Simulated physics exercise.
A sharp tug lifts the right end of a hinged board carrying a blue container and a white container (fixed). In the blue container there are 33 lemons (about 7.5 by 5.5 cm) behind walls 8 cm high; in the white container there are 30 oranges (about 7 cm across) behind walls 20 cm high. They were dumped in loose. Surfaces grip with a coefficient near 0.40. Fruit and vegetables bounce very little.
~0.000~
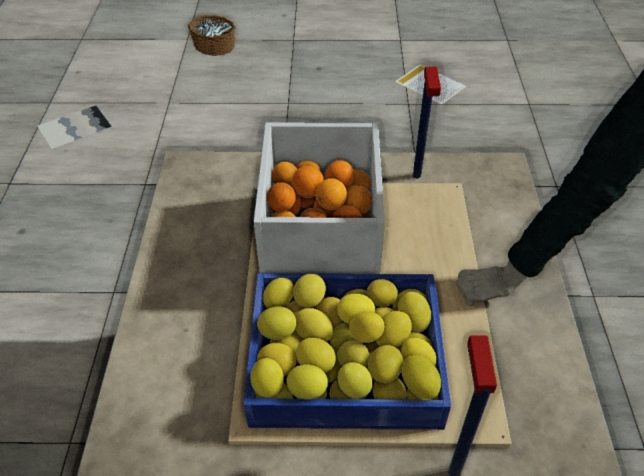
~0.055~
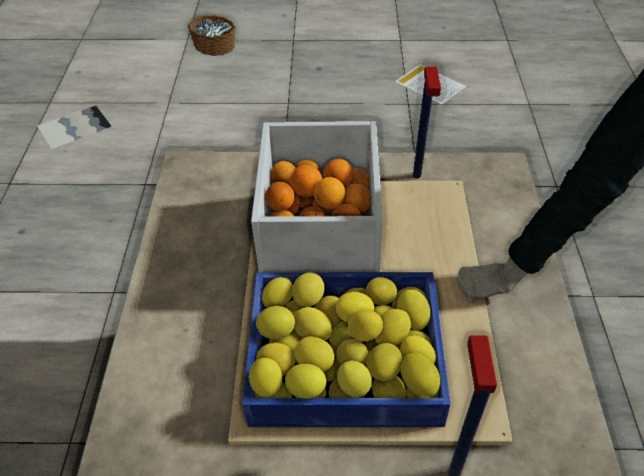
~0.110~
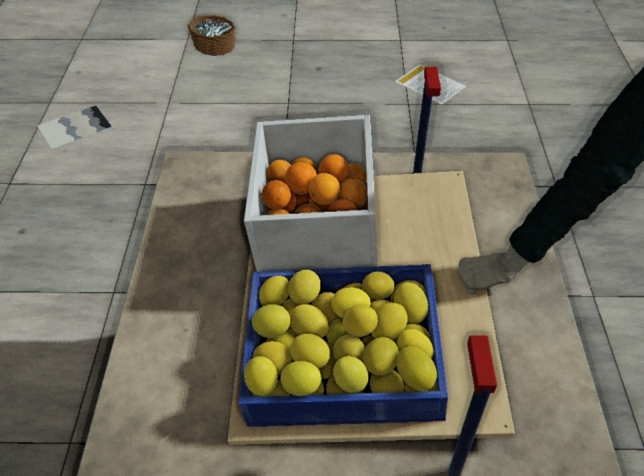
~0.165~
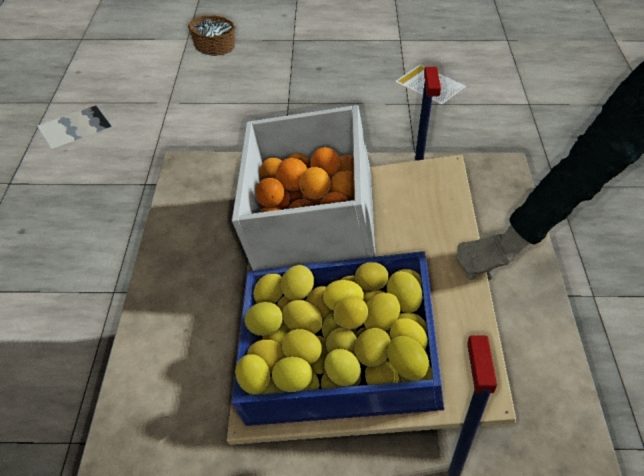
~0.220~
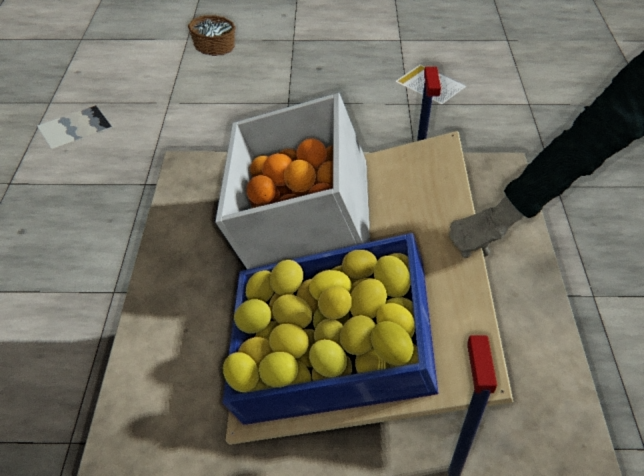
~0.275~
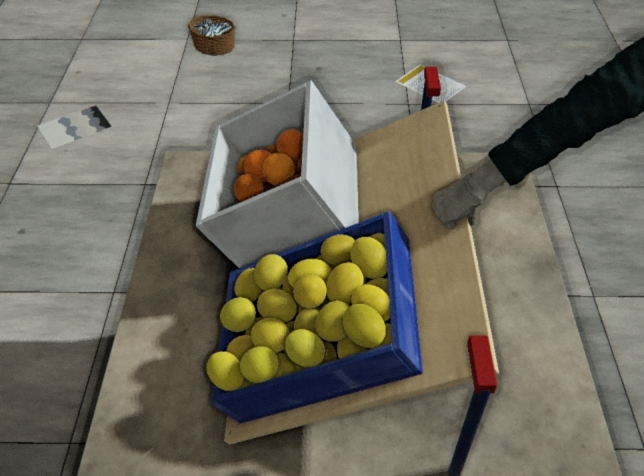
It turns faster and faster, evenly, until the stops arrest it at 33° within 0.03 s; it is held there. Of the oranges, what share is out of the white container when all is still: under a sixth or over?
Under a sixth of the oranges leave the white container.
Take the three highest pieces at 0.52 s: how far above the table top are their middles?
About 30 cm.
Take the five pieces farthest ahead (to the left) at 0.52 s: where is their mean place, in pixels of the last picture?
Around (199, 312).
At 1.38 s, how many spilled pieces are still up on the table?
Some 8 pieces.
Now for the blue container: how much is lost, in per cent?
Blue container 45 per cent.
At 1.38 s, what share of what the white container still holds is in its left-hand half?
Roughly 60 in a hundred.
After 0.38 s, tilt 33°; the blue container has all 33 and the white container has all 30.
After 0.52 s, tilt 33°; the blue container is down by 2 of 33 and the white container has all 30.
After 0.78 s, tilt 33°; the blue container is down by 12 of 33 and the white container has all 30.
Outcome (at 1.38 s), the blue container is down by 15 of 33 and the white container has all 30. Asked share, 0 of 30, 0 per cent.
